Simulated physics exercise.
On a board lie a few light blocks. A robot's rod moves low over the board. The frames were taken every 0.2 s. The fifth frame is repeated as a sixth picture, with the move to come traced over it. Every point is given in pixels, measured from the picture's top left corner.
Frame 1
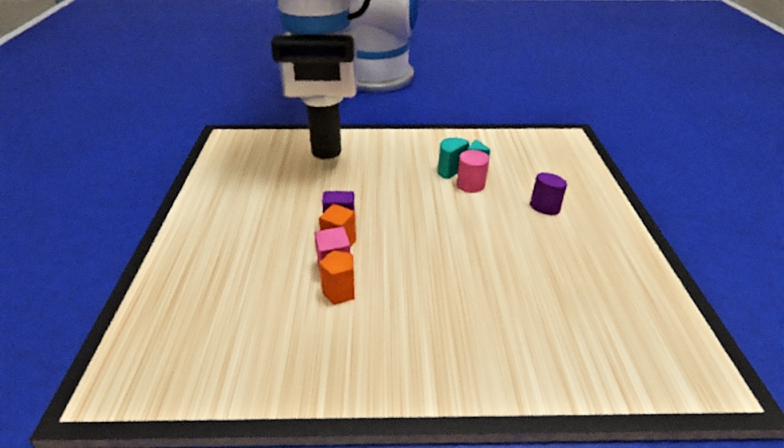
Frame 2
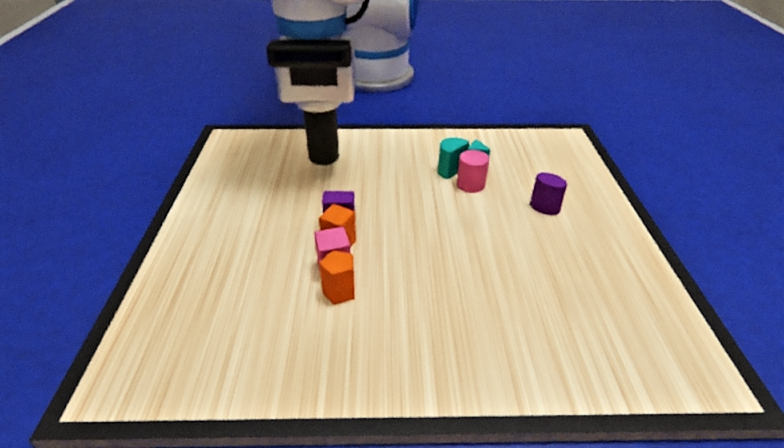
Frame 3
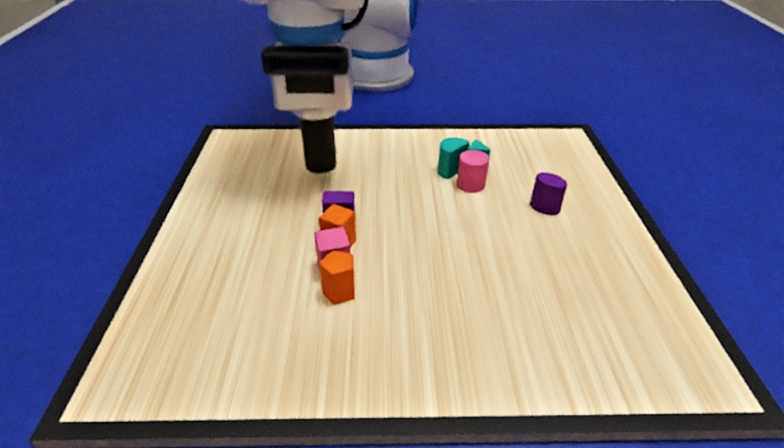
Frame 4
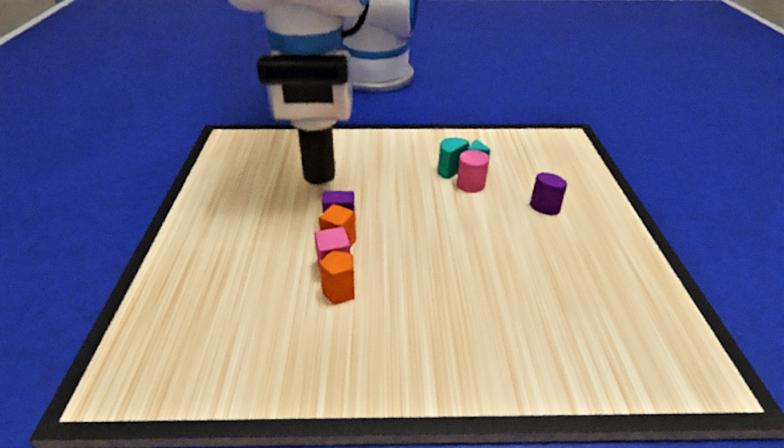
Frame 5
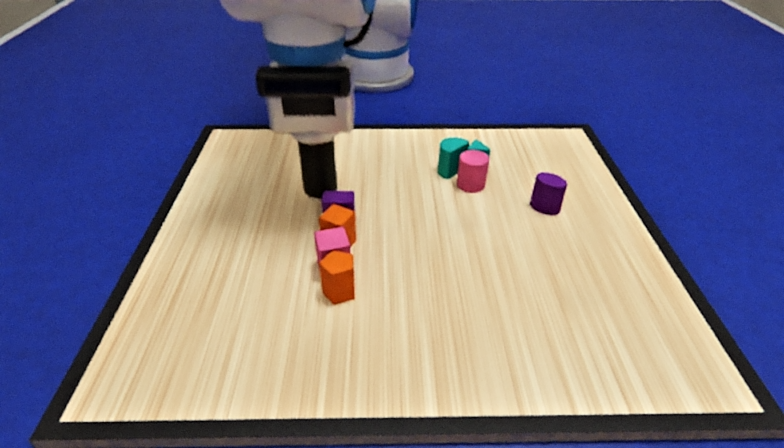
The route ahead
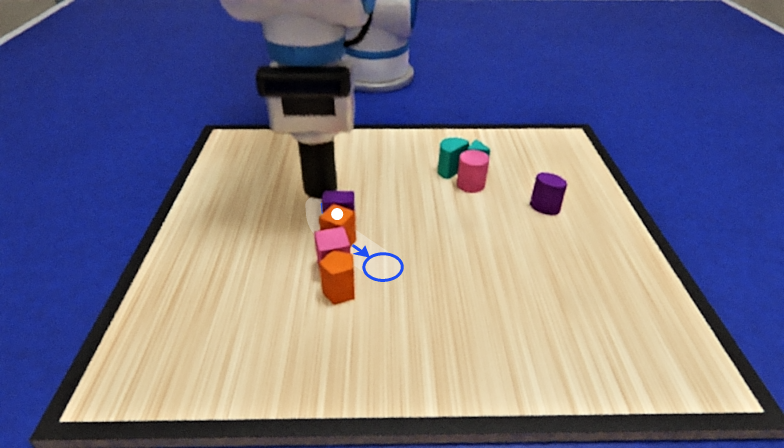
A robot arm's black rod starts near the back edge of a light wooden board and moves slowly forward, drifting slightly left. It then comes down close beside the purple block at the back of a line of orange and pink blocks, while those and the pieces on the right stay still.
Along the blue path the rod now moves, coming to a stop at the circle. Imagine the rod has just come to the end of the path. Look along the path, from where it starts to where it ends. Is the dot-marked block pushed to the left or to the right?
Toward the left.
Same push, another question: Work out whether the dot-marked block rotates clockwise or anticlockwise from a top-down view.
Seen from above, its turn is clockwise.
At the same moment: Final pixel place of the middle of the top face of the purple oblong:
The spot you're after is about (386, 210) in the image.
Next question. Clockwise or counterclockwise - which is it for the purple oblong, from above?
Anticlockwise.
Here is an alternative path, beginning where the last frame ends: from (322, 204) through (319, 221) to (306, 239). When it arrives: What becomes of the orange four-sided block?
It is shifted.
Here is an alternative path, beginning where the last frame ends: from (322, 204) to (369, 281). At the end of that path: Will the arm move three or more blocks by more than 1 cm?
I'd say yes.
Drawn move, from (322, 204) through (329, 227) and (354, 246) to (383, 267); the dot is on the orange four-sided block.
The first path, step by step. One third of the way, rod (328, 213); pink four-sided block (334, 243), turned 35° clockwise; orange four-sided block (359, 224), turned 35° clockwise; orange pentagon (335, 266); purple oblong (353, 204), turned 70° anticlockwise.
Two thirds of the way, rod (353, 232); pink four-sided block (334, 243), turned 35° clockwise; orange four-sided block (377, 232), turned 90° clockwise; orange pentagon (335, 266); purple oblong (381, 210), turned 115° anticlockwise.
At the end, rod (383, 253); pink four-sided block (334, 243), turned 35° clockwise; orange four-sided block (410, 252), turned 100° clockwise; orange pentagon (335, 266); purple oblong (386, 210), turned 130° anticlockwise.
